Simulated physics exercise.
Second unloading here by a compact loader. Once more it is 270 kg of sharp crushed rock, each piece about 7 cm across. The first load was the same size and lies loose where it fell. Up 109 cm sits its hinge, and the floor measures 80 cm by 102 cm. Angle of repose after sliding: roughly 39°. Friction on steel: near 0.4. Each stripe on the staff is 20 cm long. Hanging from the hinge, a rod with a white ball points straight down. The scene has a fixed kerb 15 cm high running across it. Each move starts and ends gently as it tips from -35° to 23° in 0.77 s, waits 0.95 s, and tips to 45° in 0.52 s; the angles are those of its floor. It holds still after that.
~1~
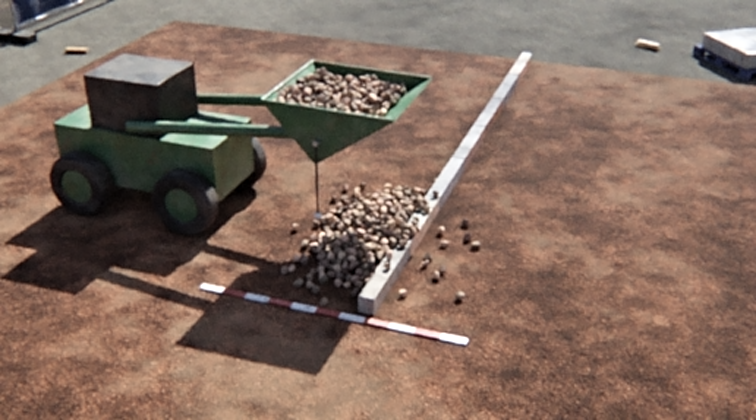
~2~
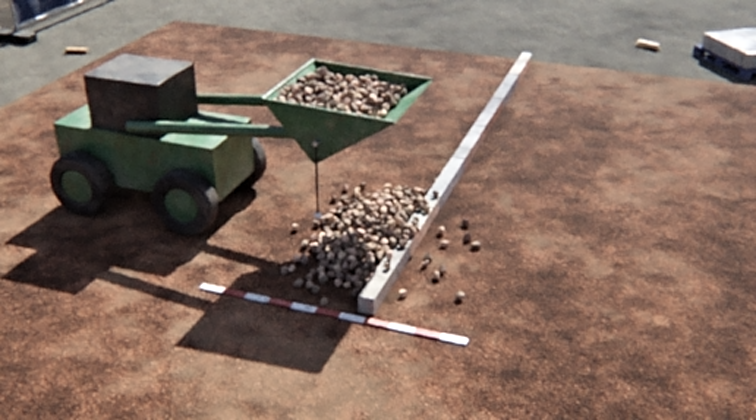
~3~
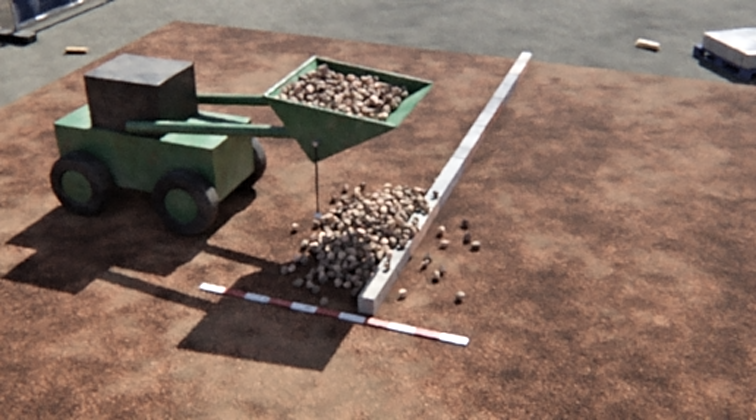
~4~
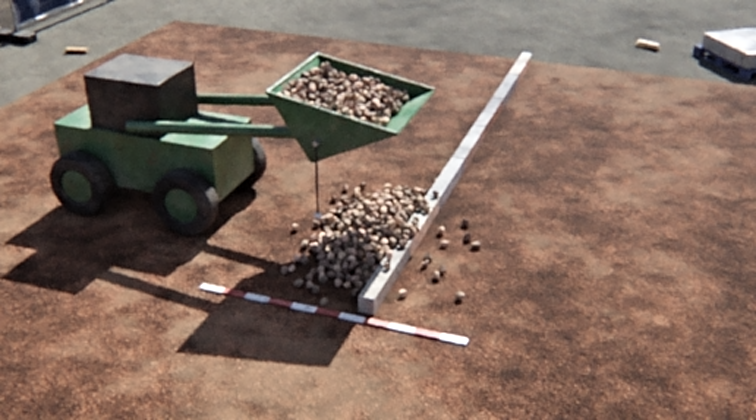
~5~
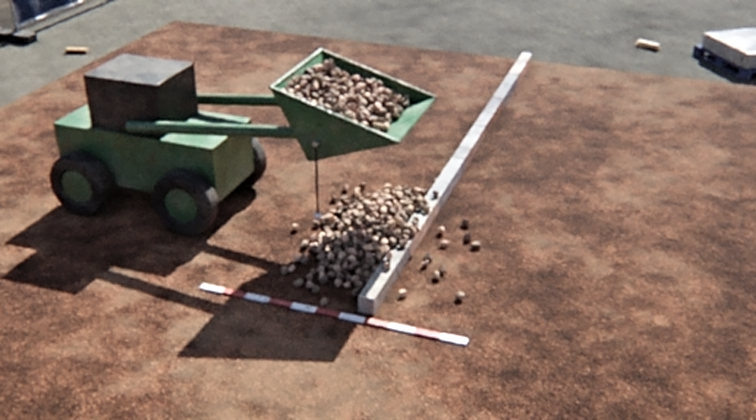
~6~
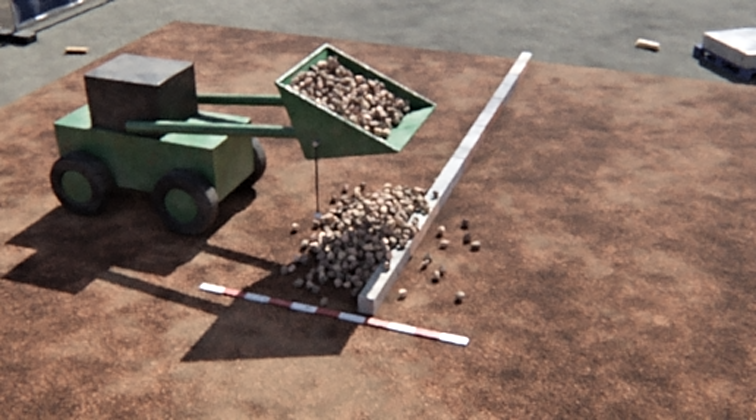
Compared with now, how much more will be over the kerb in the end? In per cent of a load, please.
Close to 73 parts in a hundred.
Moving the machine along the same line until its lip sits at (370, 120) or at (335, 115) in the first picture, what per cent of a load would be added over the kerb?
Case one about 45 %, case two about 10 %.
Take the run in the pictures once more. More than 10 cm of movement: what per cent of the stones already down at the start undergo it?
The answer is about 0 per cent.
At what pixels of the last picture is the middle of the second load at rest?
I'd point to about (432, 239).
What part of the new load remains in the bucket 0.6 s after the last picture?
About 100 percent.
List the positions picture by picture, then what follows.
The first frame shows lip at (393, 121), floor tilted -35°, highest stones at (320, 79). The earlier load is highest near (379, 214), 30 cm above ground level, 98 % on this side of the kerb, 2 % over the kerb.
The second frame shows lip at (394, 123), floor tilted -34°, highest stones at (320, 79).
In the third frame, the bucket is at -31°, its lip at (395, 127); the top of the load is at (318, 76).
The fourth frame shows lip at (397, 134), floor tilted -26°, highest stones at (320, 74).
The fifth frame shows lip at (398, 143), floor tilted -20°, highest stones at (321, 69).
The sixth frame shows lip at (399, 152), floor tilted -13°, highest stones at (326, 66).
Then, 0.3 s after the last picture the floor is at 14°; in per cent of one load, 100 in the bucket, 98 on this side of the kerb, 2 over the kerb; the foremost stones are at (453, 256).
Then, 0.6 s after the last picture the floor is at 23°; in per cent of one load, 100 in the bucket, 98 on this side of the kerb, 2 over the kerb; the foremost stones are at (453, 256).
Then, 2.4 s after the last picture the floor is at 45°; in per cent of one load, 0 in the bucket, 128 on this side of the kerb, 72 over the kerb; the foremost stones are at (519, 279).
Then, 4.8 s after the last picture the floor is at 45°; in per cent of one load, 0 in the bucket, 125 on this side of the kerb, 75 over the kerb; the foremost stones are at (519, 279). Net gain over the kerb, 73.
